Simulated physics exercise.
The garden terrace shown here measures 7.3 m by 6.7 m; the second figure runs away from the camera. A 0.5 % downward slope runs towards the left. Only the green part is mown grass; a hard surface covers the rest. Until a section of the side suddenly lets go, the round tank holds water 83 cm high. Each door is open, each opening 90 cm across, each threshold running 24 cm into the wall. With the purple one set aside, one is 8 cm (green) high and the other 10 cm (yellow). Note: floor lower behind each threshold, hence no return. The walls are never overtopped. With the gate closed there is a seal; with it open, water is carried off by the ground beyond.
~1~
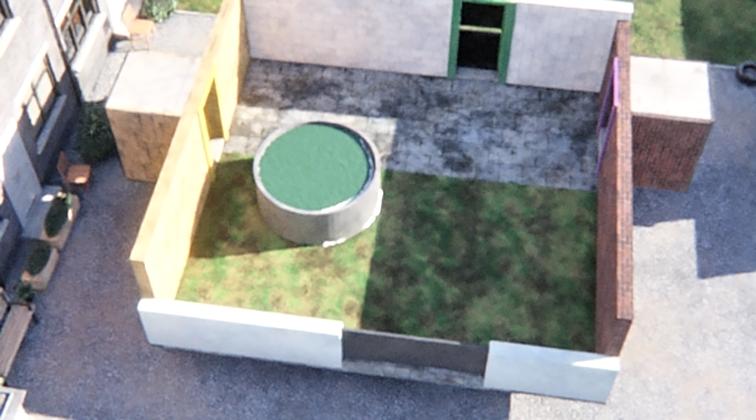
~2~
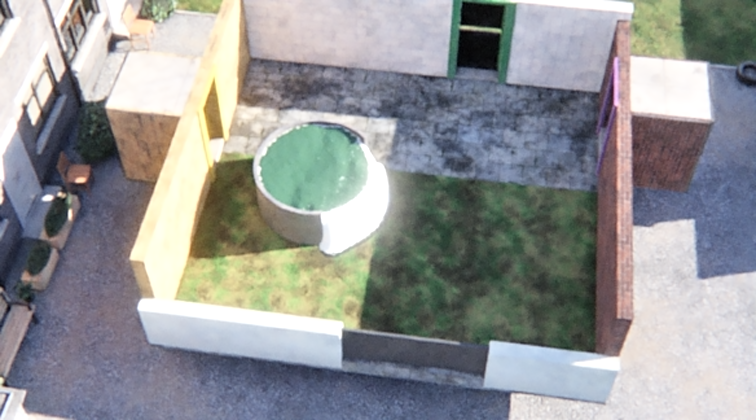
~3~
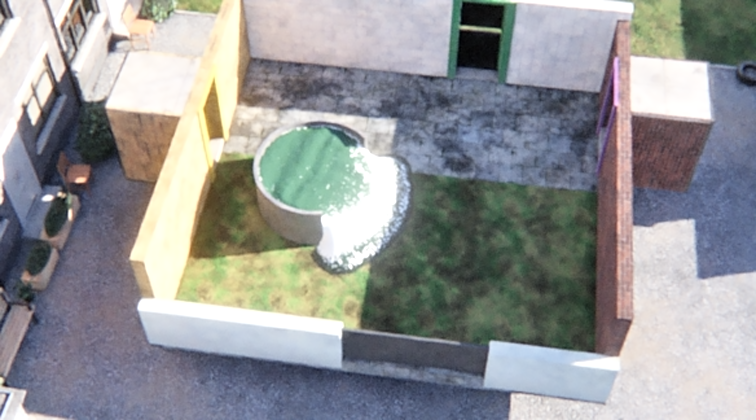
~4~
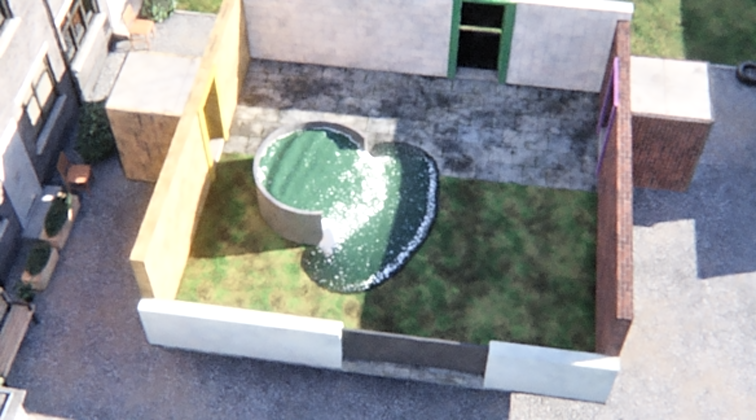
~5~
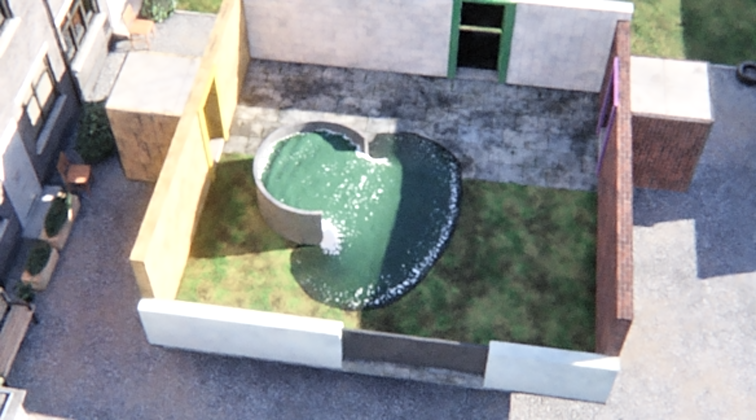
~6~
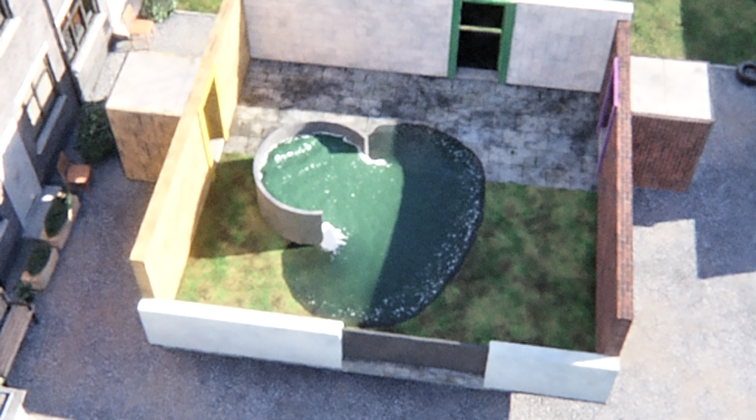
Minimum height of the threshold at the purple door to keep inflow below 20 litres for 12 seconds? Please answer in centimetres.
Minimum: Approx. 11.5 cm.
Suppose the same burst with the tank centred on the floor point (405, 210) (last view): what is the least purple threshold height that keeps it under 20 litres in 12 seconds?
Then about 13.0 centimetres at the least.
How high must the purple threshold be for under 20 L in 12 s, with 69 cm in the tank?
About 8.0 cm.
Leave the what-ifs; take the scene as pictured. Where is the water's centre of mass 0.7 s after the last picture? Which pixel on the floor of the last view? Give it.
I'd put it close to (384, 217).
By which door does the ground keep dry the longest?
Yellow.
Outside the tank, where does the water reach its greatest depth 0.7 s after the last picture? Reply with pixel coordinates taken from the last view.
About (379, 208).
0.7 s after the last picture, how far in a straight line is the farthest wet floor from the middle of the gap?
Distance from gap: Approx. 4.2 m.
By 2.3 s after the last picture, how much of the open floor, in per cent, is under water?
Approximately 65 % of it.
Then, 0.7 s after the last picture water covers 45 % of the floor, deepest (25 cm) near (379, 208); it has not reached the purple door.
Then, 2.3 s after the last picture water covers 65 % of the floor, deepest (35 cm) near (579, 378); 16 cm at the purple door, 0 litres in over its 26 cm threshold.
Then, 11.3 s after the last picture water covers 100 % of the floor, deepest (14 cm) near (210, 189); 4 cm at the purple door, 0 litres in over its 26 cm threshold.
At the purple door as built, the water peaked near 17 cm, 1.5 s after the last picture.
Run again over the same 12 s with other heights there, 27 litres in over 10.5 cm, 6 litres over 14 cm. The limit of 20 litres is kept from about 11.5 cm up.
